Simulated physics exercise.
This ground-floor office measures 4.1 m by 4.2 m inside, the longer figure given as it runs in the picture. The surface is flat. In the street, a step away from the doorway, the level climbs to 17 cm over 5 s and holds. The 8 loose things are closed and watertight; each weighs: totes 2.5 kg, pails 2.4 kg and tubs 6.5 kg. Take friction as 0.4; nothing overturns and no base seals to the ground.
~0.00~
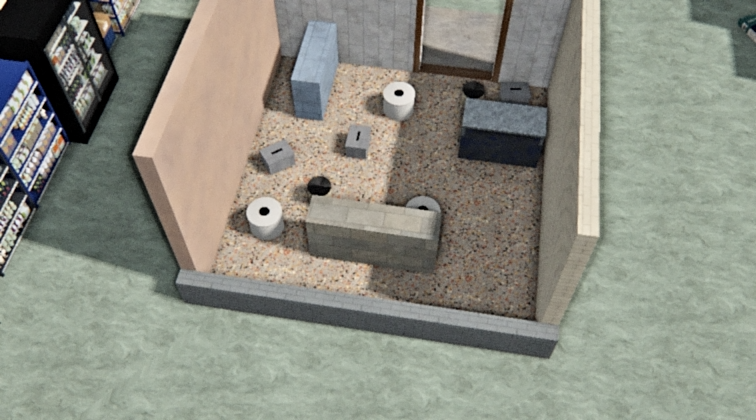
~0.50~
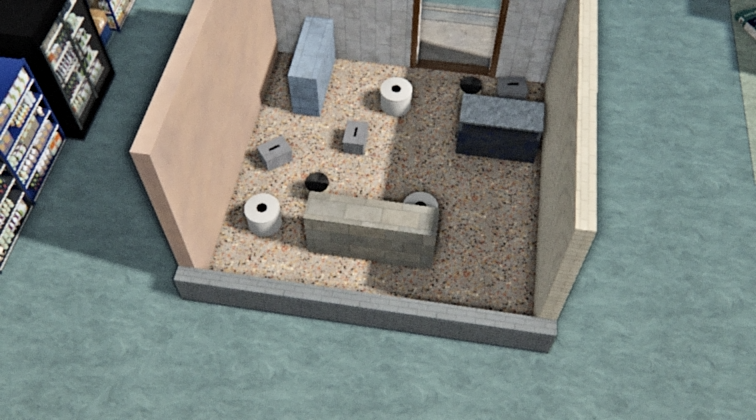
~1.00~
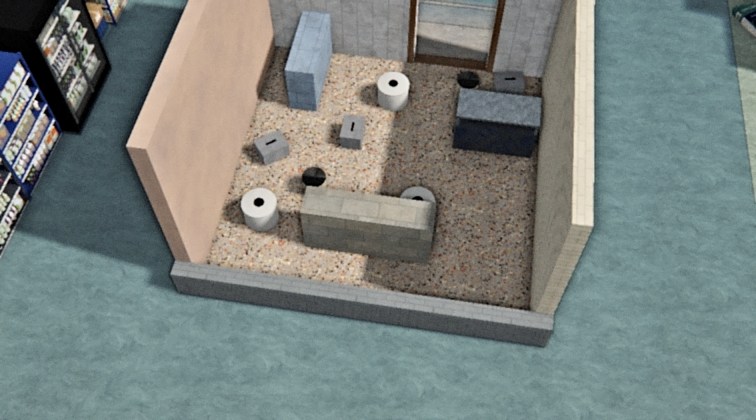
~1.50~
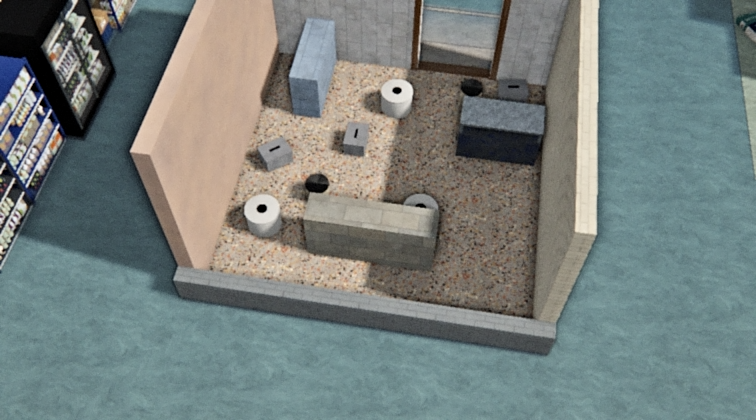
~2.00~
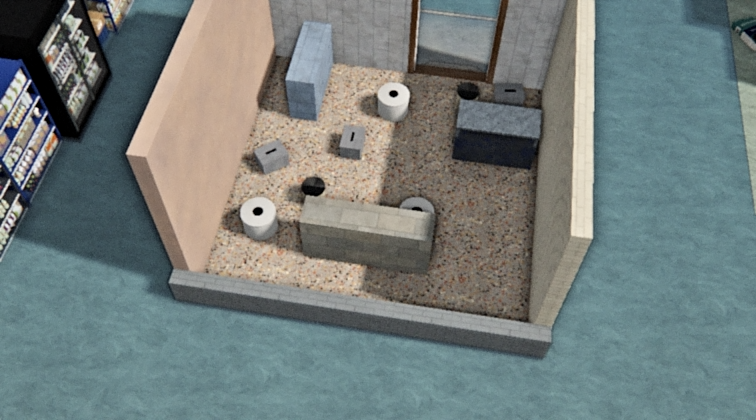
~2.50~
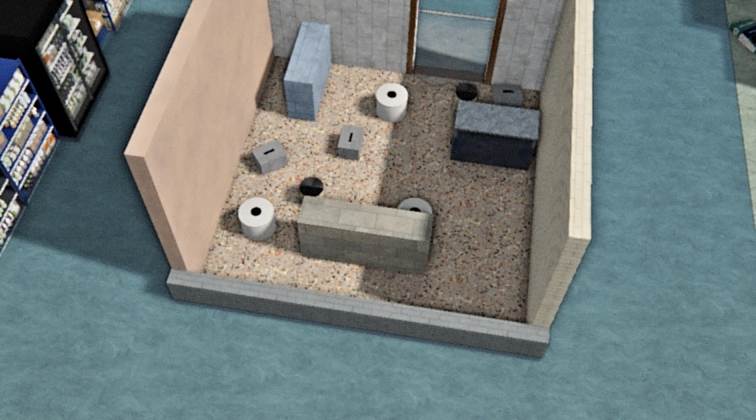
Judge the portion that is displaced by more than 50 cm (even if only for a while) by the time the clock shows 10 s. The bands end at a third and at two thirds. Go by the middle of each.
Share: Two thirds or more.
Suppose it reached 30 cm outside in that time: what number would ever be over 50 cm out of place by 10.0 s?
Then 7.
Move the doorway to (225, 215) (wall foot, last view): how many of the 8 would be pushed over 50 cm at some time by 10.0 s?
Then 4.
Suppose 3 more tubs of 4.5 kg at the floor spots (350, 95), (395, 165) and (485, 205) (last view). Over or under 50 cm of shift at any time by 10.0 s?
In that order: Short of it, over, short of it.
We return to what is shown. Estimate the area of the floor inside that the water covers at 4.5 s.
Some 3.0 m2.
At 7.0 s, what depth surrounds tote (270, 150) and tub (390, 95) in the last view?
About 0 and 3 cm.
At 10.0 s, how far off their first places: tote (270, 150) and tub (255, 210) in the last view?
In turn: 60 cm, 60 cm.
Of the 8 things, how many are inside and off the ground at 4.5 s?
At that moment 1.
After 3.5 s 0 of 8 are over 50 cm from their spots; 0 afloat.
After 4.5 s 1 of 8 are over 50 cm from their spots; 1 afloat.
After 7.0 s 2 of 8 are over 50 cm from their spots; 2 afloat.
After 10.0 s 7 of 8 are over 50 cm from their spots, and 7 have been at some point; 7 afloat.
